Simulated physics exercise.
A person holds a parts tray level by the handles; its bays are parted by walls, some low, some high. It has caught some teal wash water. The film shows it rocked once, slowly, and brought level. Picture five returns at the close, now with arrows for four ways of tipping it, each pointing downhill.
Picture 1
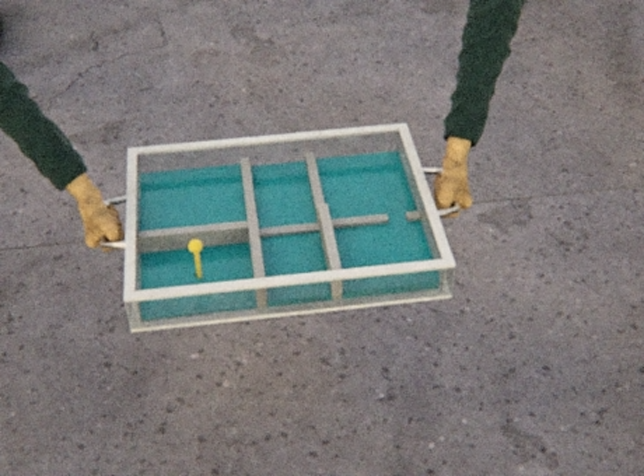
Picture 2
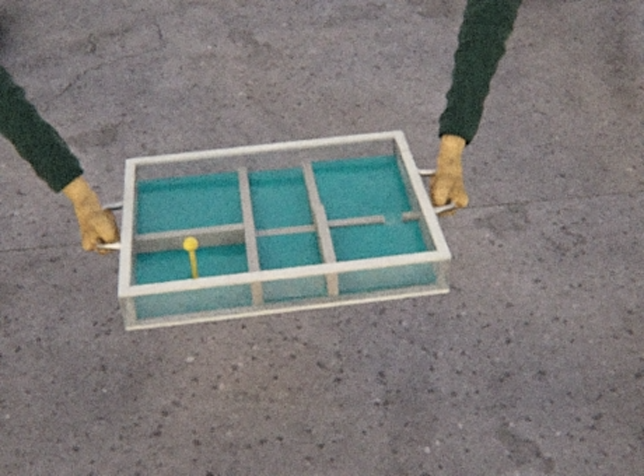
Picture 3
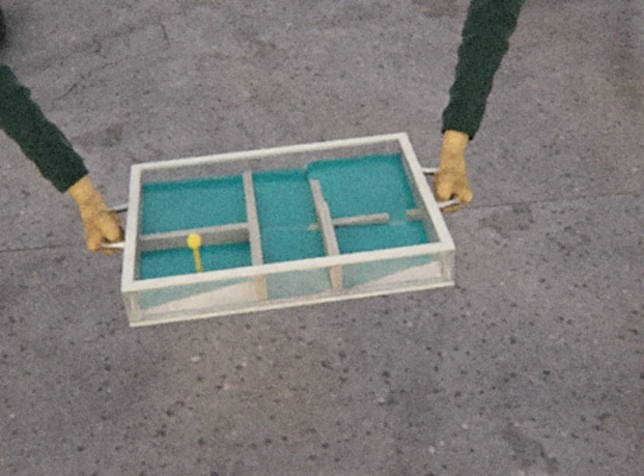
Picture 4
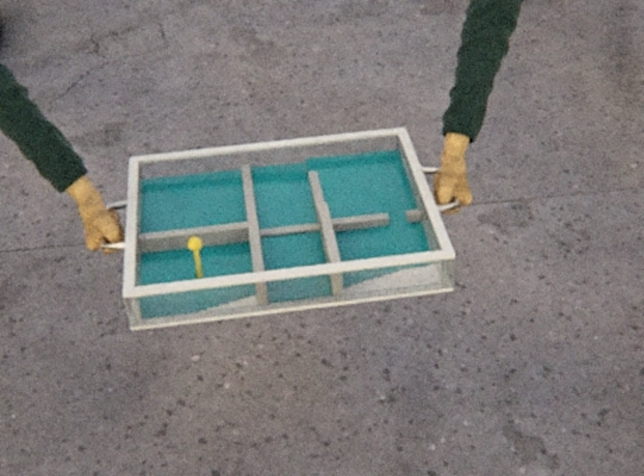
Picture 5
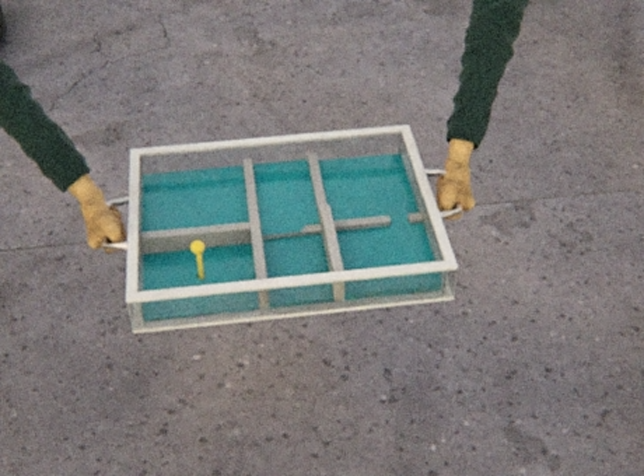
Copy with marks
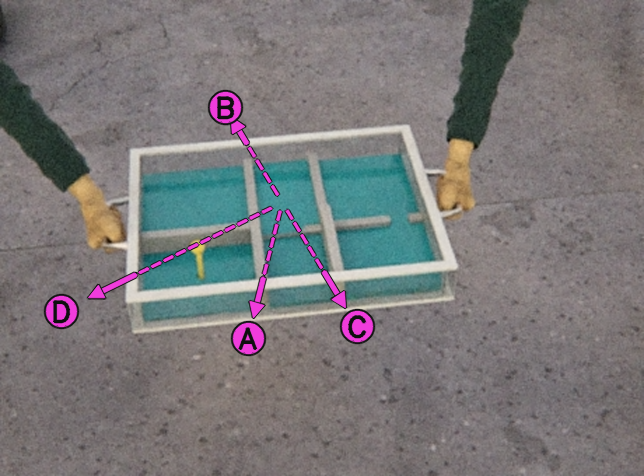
A pale-framed, clear-sided tray divided into bays and holding teal liquid is held by its side handles above a speckled grey floor, seen from above at an angle. Two hands in tan gloves, with dark green sleeves, grip it left and right, and a yellow round-topped peg stands in the front left bay. The hands rock the tray gently backward and level again, the liquid shifting toward the back and over inner walls, then settling forward.
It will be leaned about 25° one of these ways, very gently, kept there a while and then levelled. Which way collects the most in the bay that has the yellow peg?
It is A.
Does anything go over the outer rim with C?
Yes.
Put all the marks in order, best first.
A, D, C, B.
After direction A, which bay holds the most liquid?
It is the front left one.
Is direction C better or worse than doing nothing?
Better.
On the marked copy, A ends at (254, 312); B ends at (233, 122); C ends at (342, 303); D ends at (93, 295).
For direction A, about 32 % of the liquid ends in the peg's bay; about 18 % goes over the rim.
For direction B, about 8 % of the liquid ends in the peg's bay; about 40 % goes over the rim.
For direction C, about 18 % of the liquid ends in the peg's bay; about 24 % goes over the rim.
For direction D, about 26 % of the liquid ends in the peg's bay; about 32 % goes over the rim.
